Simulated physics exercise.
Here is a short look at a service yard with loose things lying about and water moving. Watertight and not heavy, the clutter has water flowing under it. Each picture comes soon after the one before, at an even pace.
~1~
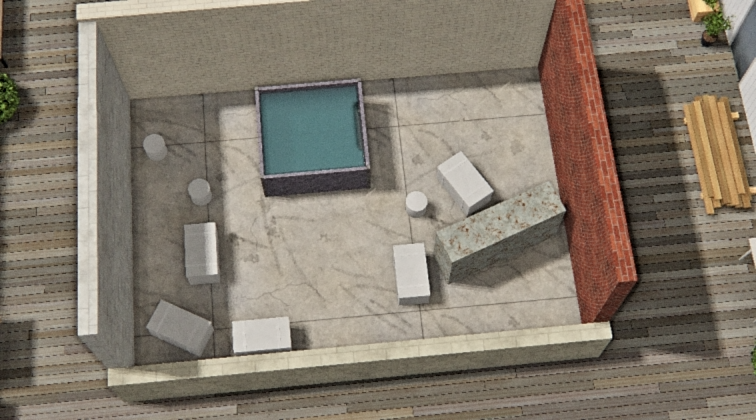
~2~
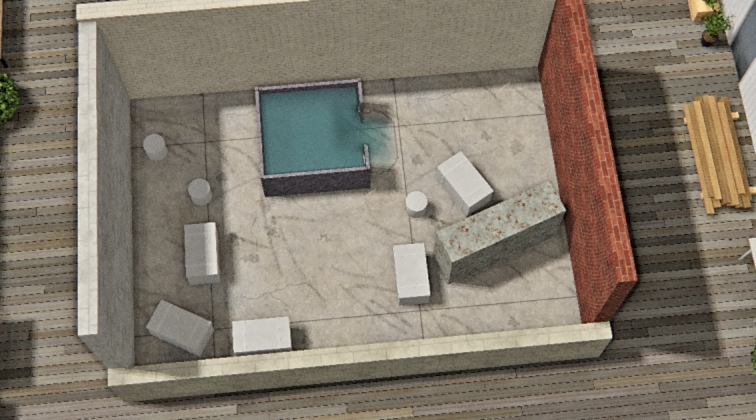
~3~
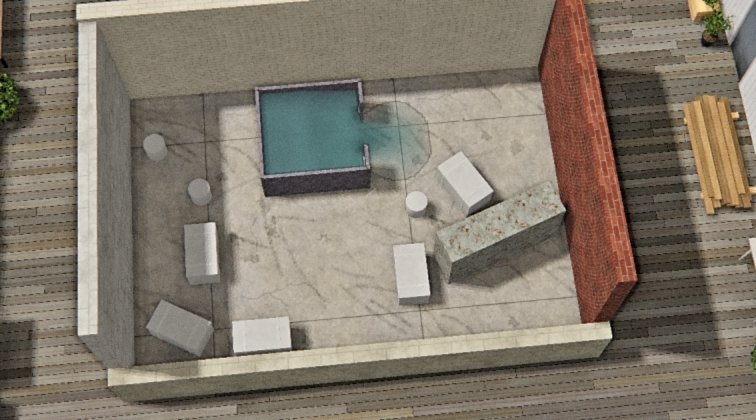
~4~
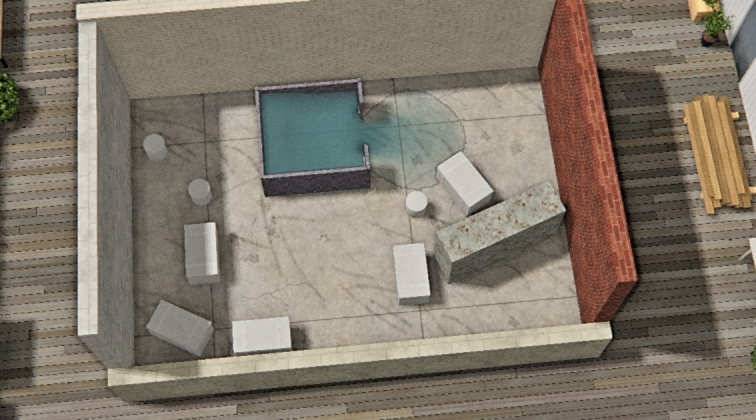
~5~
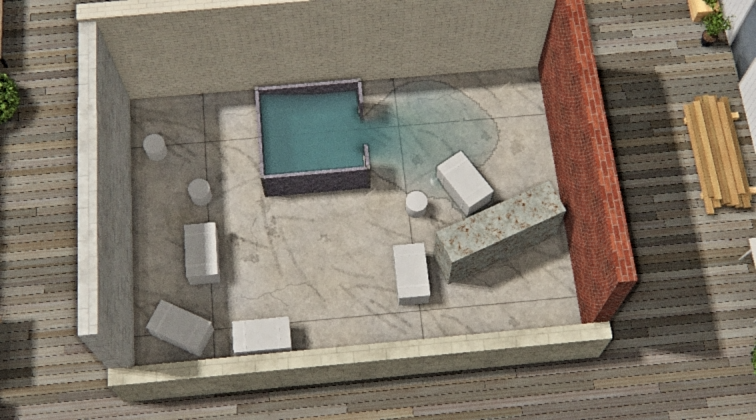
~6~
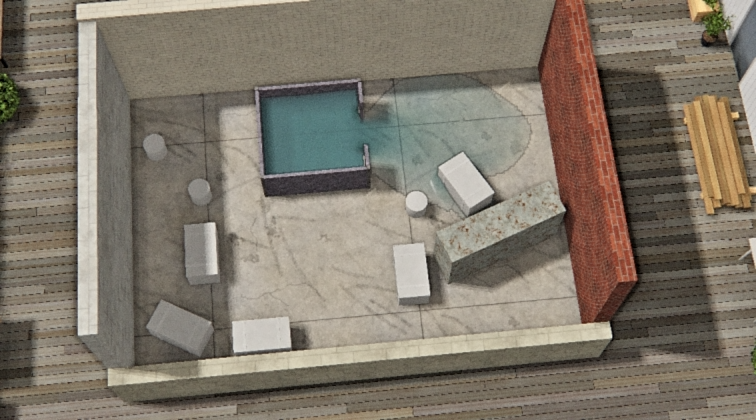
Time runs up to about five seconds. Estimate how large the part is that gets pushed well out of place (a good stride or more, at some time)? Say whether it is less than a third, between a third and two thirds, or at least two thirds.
The things swept well aside make up a smaller part than a third.
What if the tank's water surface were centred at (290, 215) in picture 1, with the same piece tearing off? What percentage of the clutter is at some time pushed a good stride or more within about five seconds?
Roughly 40 percent of them.
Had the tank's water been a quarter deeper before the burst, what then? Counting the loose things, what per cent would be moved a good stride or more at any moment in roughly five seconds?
My estimate is around 40 percent.
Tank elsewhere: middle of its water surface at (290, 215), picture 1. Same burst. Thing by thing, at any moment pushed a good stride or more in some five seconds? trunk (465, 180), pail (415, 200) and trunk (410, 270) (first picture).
The three, one by one: Past that mark, past that mark and past that mark.
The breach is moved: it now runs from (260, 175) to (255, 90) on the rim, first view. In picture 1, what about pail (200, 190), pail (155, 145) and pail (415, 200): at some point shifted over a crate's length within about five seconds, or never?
Taking them one at a time, the first gets shoved clear, the second gets shoved clear and the third not displaced that far.
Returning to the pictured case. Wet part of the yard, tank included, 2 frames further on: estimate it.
30 in a hundred, roughly.
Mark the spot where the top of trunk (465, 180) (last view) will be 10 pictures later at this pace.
It should be at roughly (533, 170).
A moment on, 0 of 8 are well off their spots; 0 afloat.
Next, 1 of 8 are well off their spots; 1 afloat.
Later, 1 of 8 are well off their spots; 1 afloat.
In the end, 1 of 8 are well off their spots, and 2 have been at some point; 2 afloat.
